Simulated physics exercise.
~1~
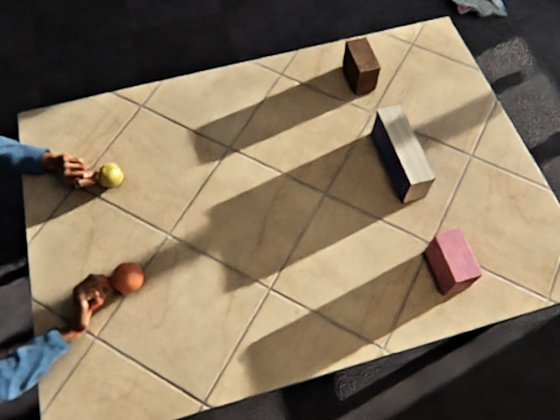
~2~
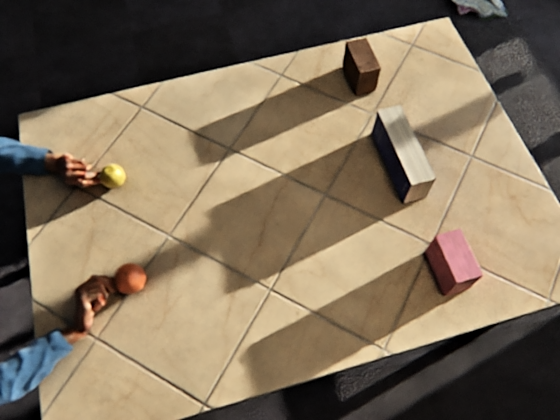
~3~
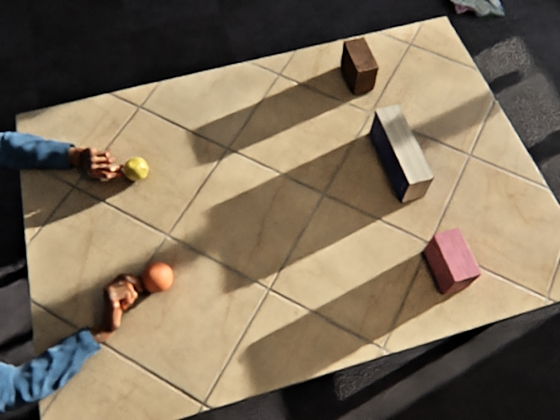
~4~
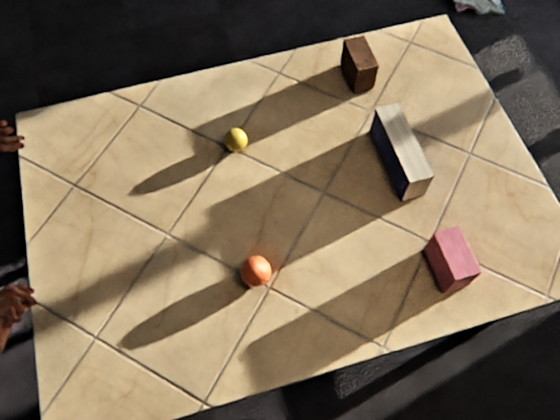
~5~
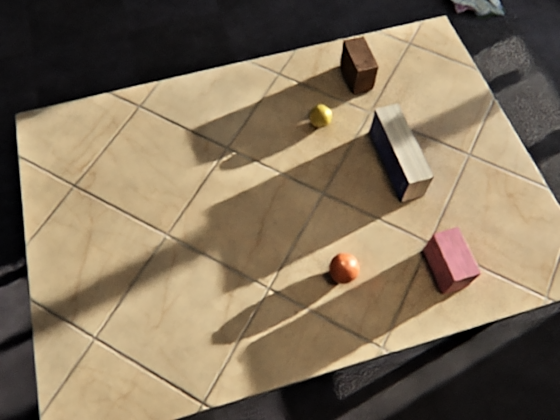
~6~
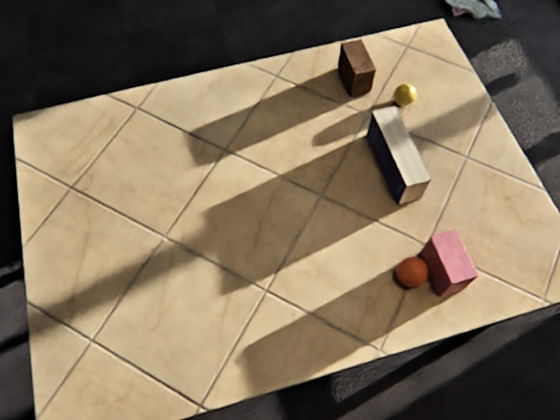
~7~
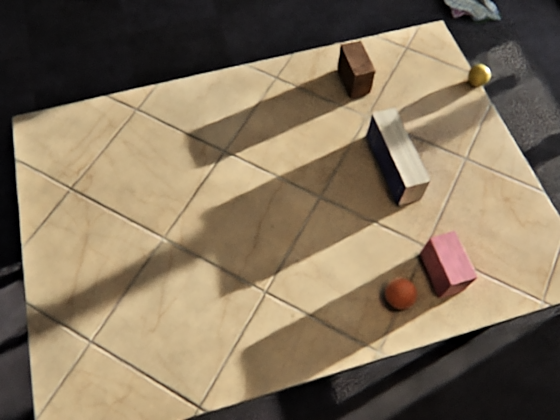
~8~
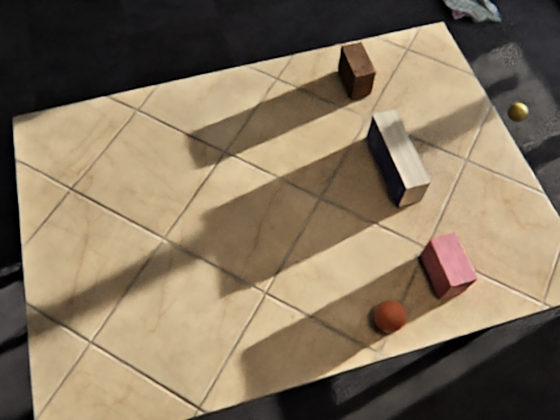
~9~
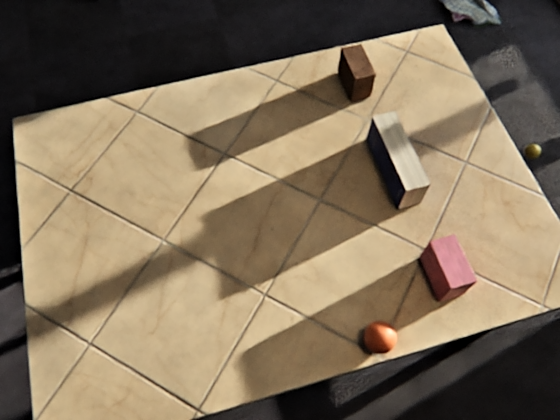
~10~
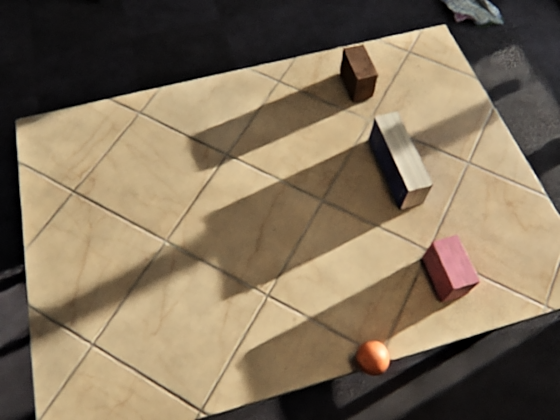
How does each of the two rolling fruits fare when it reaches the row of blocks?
The orange hits the pink block and bounces back toward the lower edge. The yellow fruit rolls through the gap between the brown and blue blocks and goes past them.
